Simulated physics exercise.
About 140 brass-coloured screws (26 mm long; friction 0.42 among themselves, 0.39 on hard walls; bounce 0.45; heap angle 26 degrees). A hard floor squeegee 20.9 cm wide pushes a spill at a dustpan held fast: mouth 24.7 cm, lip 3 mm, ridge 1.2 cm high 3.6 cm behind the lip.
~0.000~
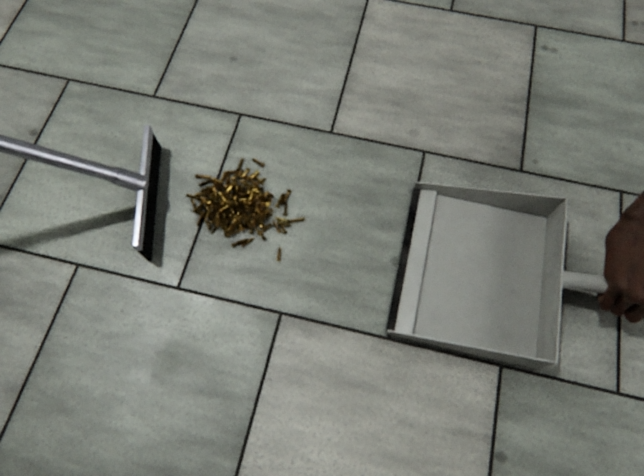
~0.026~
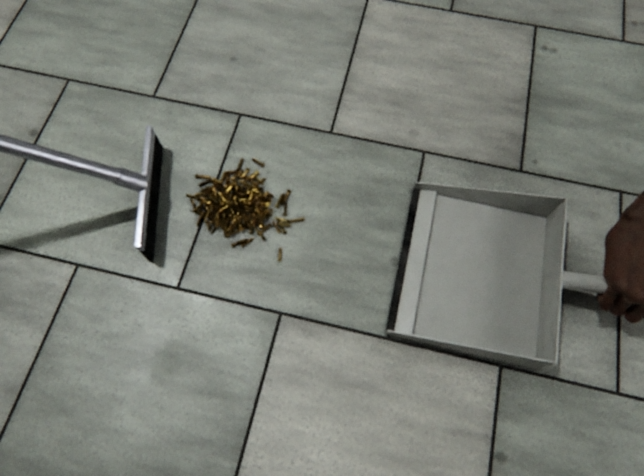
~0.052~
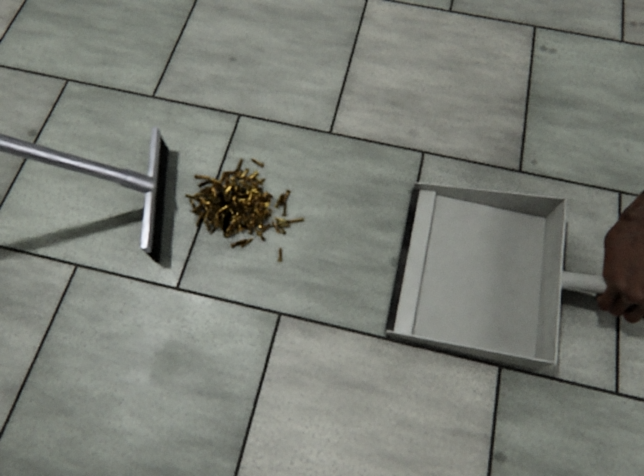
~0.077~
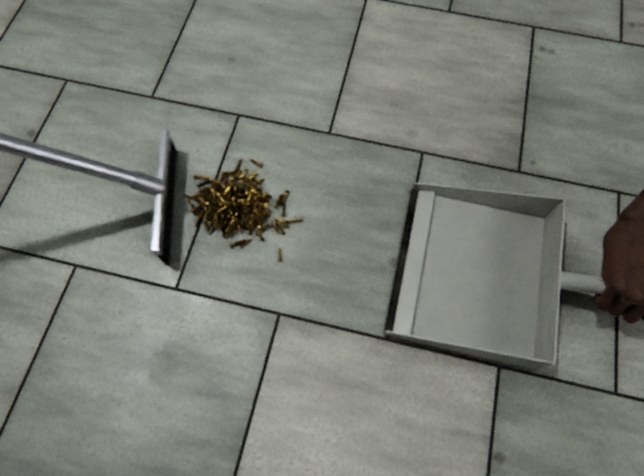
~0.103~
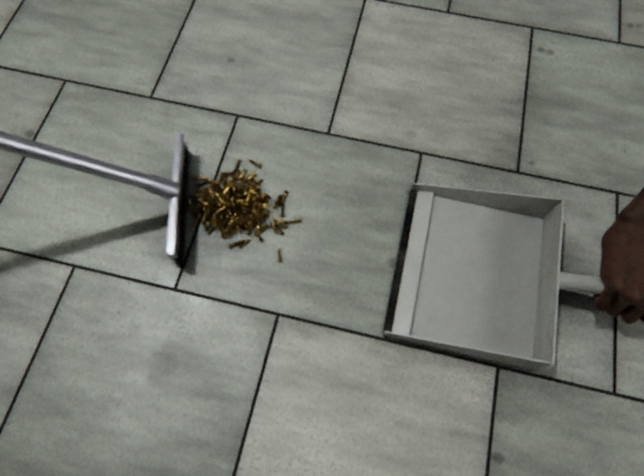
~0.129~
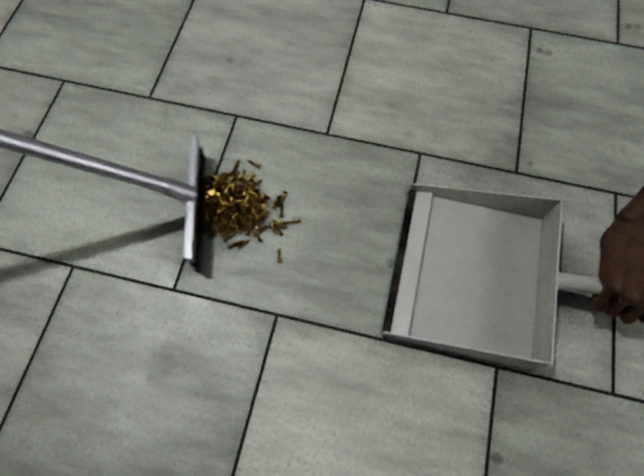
On a grey tiled floor, a metal-handled squeegee slides right from the left side and presses into the near edge of a small heap of brass-coloured screws, while a hand at right holds a grey dustpan still.
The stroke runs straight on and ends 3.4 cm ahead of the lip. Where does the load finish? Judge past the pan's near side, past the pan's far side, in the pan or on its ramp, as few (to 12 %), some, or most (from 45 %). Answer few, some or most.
Near side: Few, far side: Some, pan: Some.
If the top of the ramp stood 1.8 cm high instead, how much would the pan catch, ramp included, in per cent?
It would be near 30 per cent.
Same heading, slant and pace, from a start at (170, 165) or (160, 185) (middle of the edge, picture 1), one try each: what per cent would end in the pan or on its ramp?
About 45 and 40 per cent.
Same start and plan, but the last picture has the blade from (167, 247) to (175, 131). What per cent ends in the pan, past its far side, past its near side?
Pan 5, far 30, near 0.
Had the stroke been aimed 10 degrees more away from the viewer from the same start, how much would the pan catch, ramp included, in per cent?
It would be near 25 per cent.
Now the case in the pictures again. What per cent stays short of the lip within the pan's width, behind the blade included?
Some 45 per cent.
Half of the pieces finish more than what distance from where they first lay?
Some 28 cm.
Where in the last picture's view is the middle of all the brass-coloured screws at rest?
Near (403, 217).
Then, at 0.26 s, middle of the blade 18 cm from the lip; 0 % over the lip, far side 5 %, near side 0 %.
After 0.35 s, middle of the blade 9 cm from the lip; 0 % over the lip, far side 10 %, near side 0 %.
Then, at 0.57 s, middle of the blade 6 cm from the lip; 35 % over the lip, far side 20 %, near side 0 %.
In the end, at 1.5 s, near side 0 %, far side 20 %, pan 35 %, in front of the lip or behind the blade 45 %.
